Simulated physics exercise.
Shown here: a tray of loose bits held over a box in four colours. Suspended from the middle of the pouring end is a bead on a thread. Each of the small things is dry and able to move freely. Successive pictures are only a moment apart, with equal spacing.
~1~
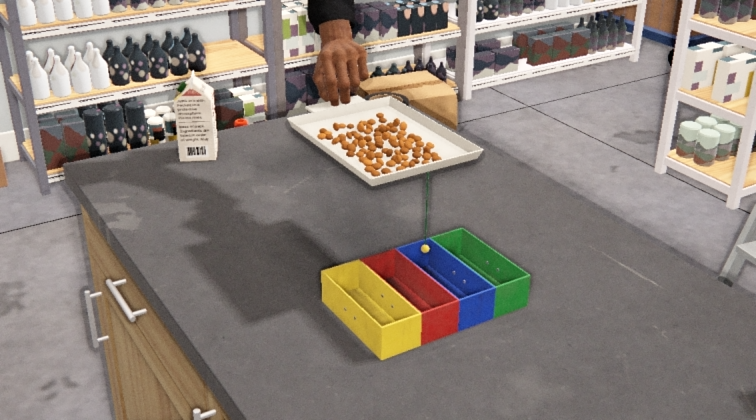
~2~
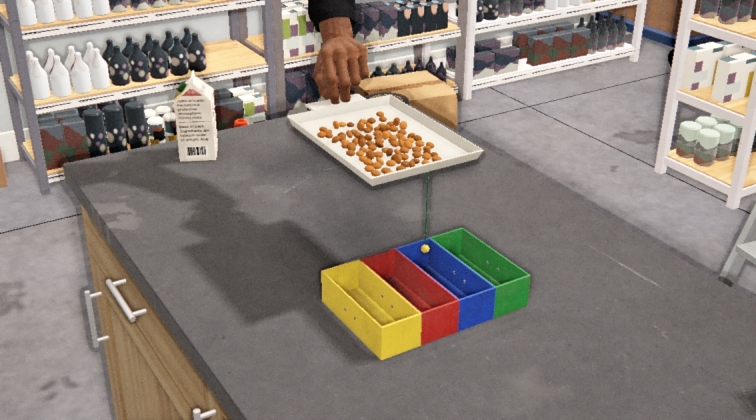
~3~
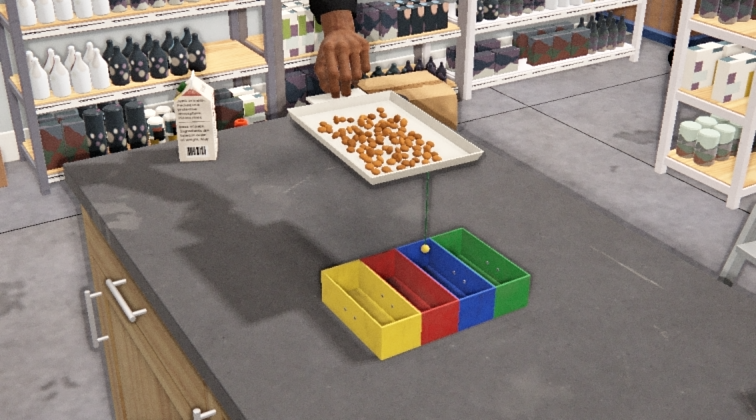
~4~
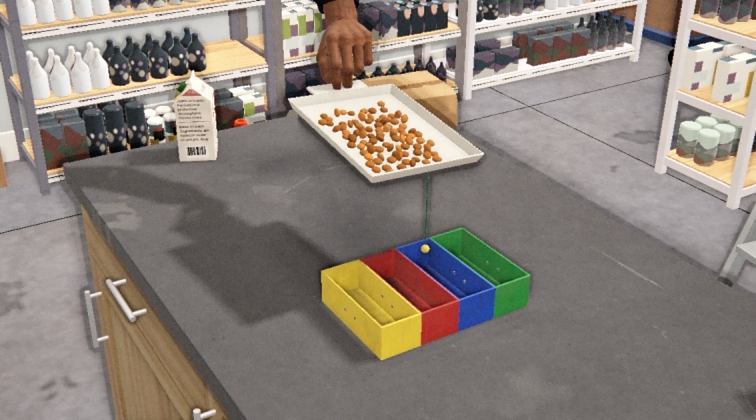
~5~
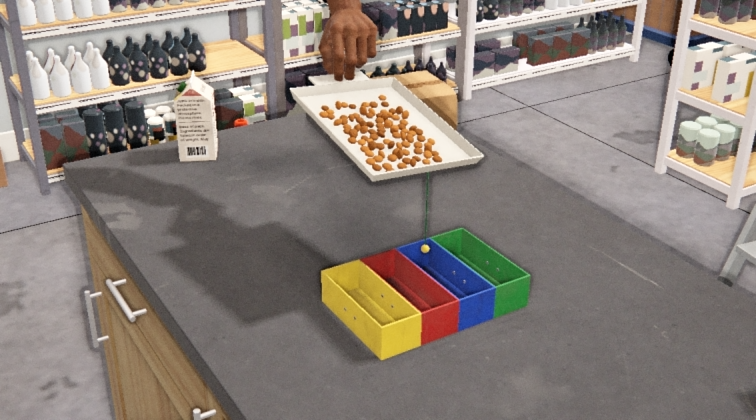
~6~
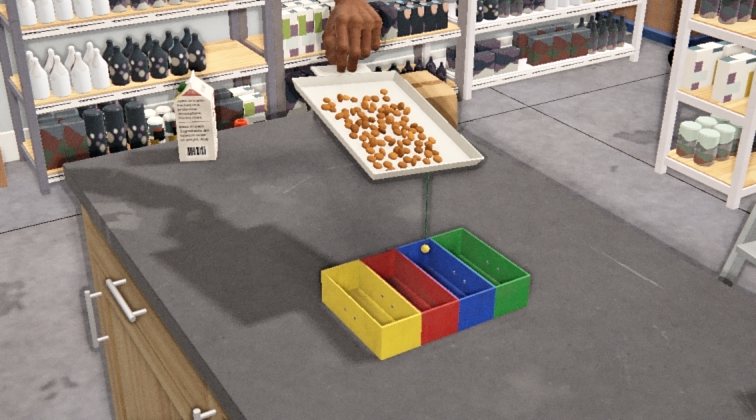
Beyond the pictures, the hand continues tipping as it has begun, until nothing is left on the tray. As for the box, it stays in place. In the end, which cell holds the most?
The green cell holds the most.
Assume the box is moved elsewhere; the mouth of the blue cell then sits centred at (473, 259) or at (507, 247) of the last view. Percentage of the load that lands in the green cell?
Trial 1 near 30 percent, trial 2 near 0 percent.
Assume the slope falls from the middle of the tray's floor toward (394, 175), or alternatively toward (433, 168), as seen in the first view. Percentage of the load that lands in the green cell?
Respectively 0 and 30 in a hundred.
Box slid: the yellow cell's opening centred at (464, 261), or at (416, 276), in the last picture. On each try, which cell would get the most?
First place: The red one; second place: The cell in blue.
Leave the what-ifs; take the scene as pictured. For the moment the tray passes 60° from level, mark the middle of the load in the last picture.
In the last view, the load is centred near (454, 156).
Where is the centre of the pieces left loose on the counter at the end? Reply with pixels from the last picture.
Roughly pixel (525, 269).
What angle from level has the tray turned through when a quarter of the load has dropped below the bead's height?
Near 75 degrees.
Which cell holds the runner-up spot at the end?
The runner-up is the cell in blue.
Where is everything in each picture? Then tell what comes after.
Corners of the pouring end (373, 176) and (477, 149), level; middle of the load (379, 146), bits of cat kibble; bead on its thread (425, 249); yellow cell (401, 333); red cell (440, 319); blue cell (476, 306); green cell (512, 293), in the first frame.
Corners of the pouring end (373, 176) and (478, 149), level; middle of the load (379, 145), in the second frame.
Corners of the pouring end (373, 175) and (478, 151), tipped barely, lowest at the right corner; middle of the load (379, 142), in the third frame.
Corners of the pouring end (374, 173) and (478, 152), tipped a little, lowest at the right corner; middle of the load (380, 138), in the fourth frame.
Corners of the pouring end (375, 172) and (478, 154), tipped a little, lowest at the right corner; middle of the load (381, 135), in the fifth frame.
Corners of the pouring end (376, 171) and (478, 156), tipped clearly, lowest at the right corner; middle of the load (382, 131); yellow cell (401, 333); red cell (440, 319); blue cell (476, 306); green cell (512, 293), in the sixth frame.
Just after the last frame, tray tipped steeply; the larger part on the tray; just a few in the green cell; about a tenth falling or outside the box.
A moment on, tray tipped past a quarter turn; just a few on the tray; roughly two thirds in the green cell; roughly a quarter in the blue cell; roughly a quarter falling or outside the box.
Further on, tray tipped past a quarter turn; roughly two thirds in the green cell; roughly a quarter in the blue cell; roughly a quarter falling or outside the box.
When it is over, tray tipped past a quarter turn; roughly two thirds in the green cell; roughly a quarter in the blue cell; not one in the yellow cell; not one in the red cell; roughly a quarter outside the box.
